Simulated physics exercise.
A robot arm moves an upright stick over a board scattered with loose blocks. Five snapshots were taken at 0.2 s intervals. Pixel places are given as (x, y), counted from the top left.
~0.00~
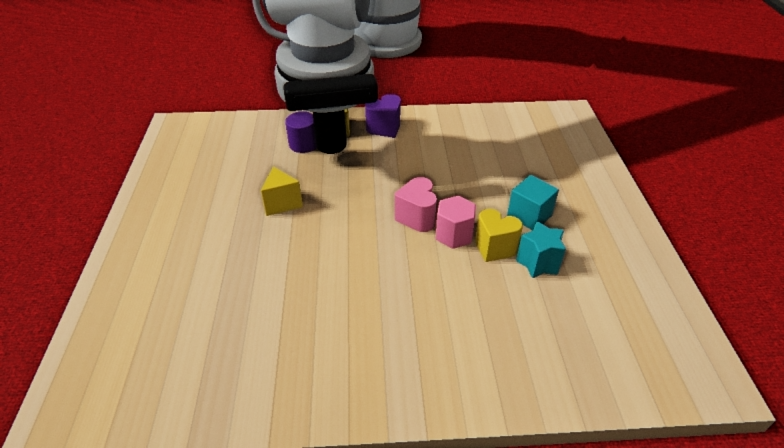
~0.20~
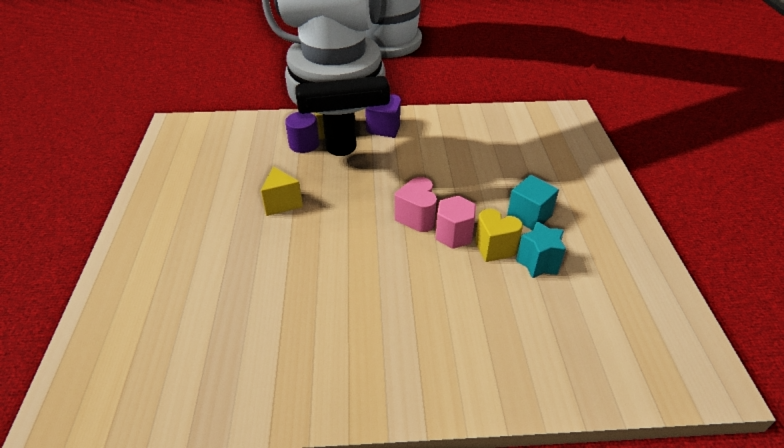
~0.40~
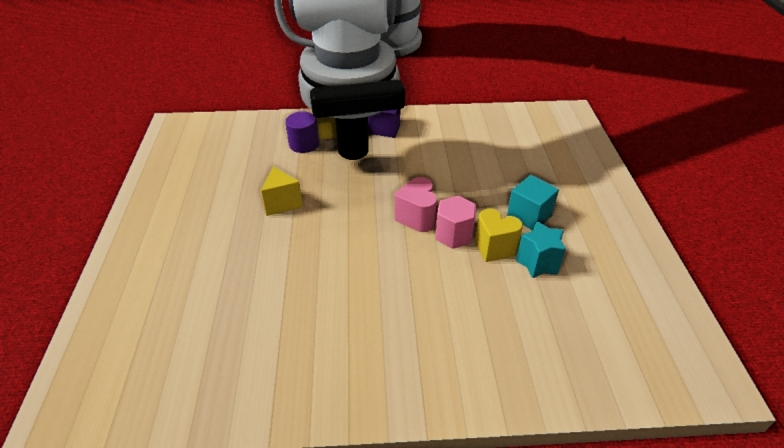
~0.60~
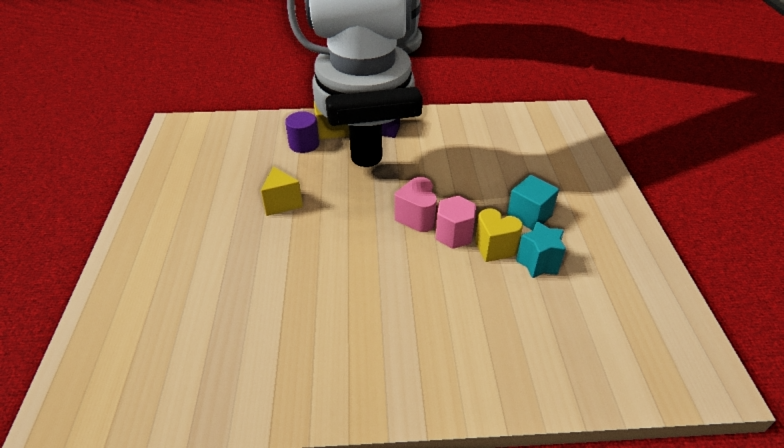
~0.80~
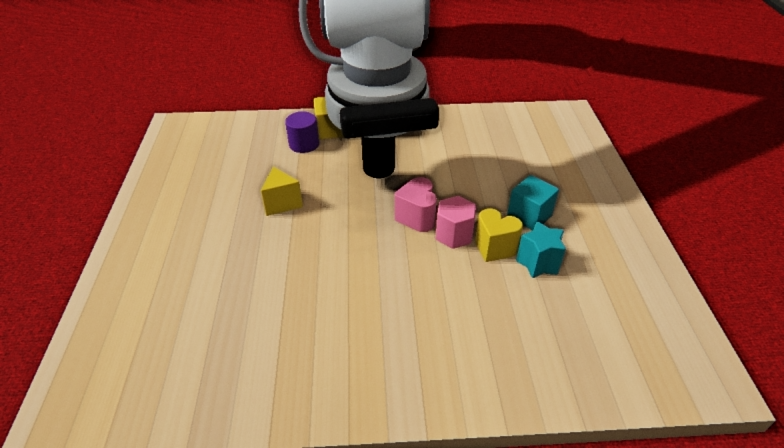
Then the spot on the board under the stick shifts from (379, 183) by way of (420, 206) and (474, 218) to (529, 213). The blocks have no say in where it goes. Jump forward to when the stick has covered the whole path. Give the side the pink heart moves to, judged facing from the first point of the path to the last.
My answer: Right.
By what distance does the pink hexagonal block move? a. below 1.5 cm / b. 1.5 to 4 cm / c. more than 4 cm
b: 1.5 to 4 cm.
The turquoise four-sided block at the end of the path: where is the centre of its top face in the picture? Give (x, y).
The spot you're after is about (576, 188) in the image.
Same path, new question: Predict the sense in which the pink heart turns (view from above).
Its rotation is clockwise.
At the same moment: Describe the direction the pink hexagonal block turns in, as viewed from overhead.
Its spin: Anticlockwise.
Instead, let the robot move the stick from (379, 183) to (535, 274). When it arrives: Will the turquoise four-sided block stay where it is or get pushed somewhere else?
By the end it is where it was.
The first path, step by step. One third of the way, stick (421, 194); pink heart (427, 203), turned 40° clockwise; pink hexagonal block (462, 212).
Two thirds of the way, stick (476, 205); pink heart (431, 209), turned 65° clockwise; pink hexagonal block (467, 221), turned 30° anticlockwise; yellow heart (506, 223).
At the end, stick (532, 200); pink heart (431, 209), turned 65° clockwise; pink hexagonal block (467, 221), turned 30° anticlockwise; yellow heart (506, 223); turquoise four-sided block (576, 188), turned 15° clockwise.
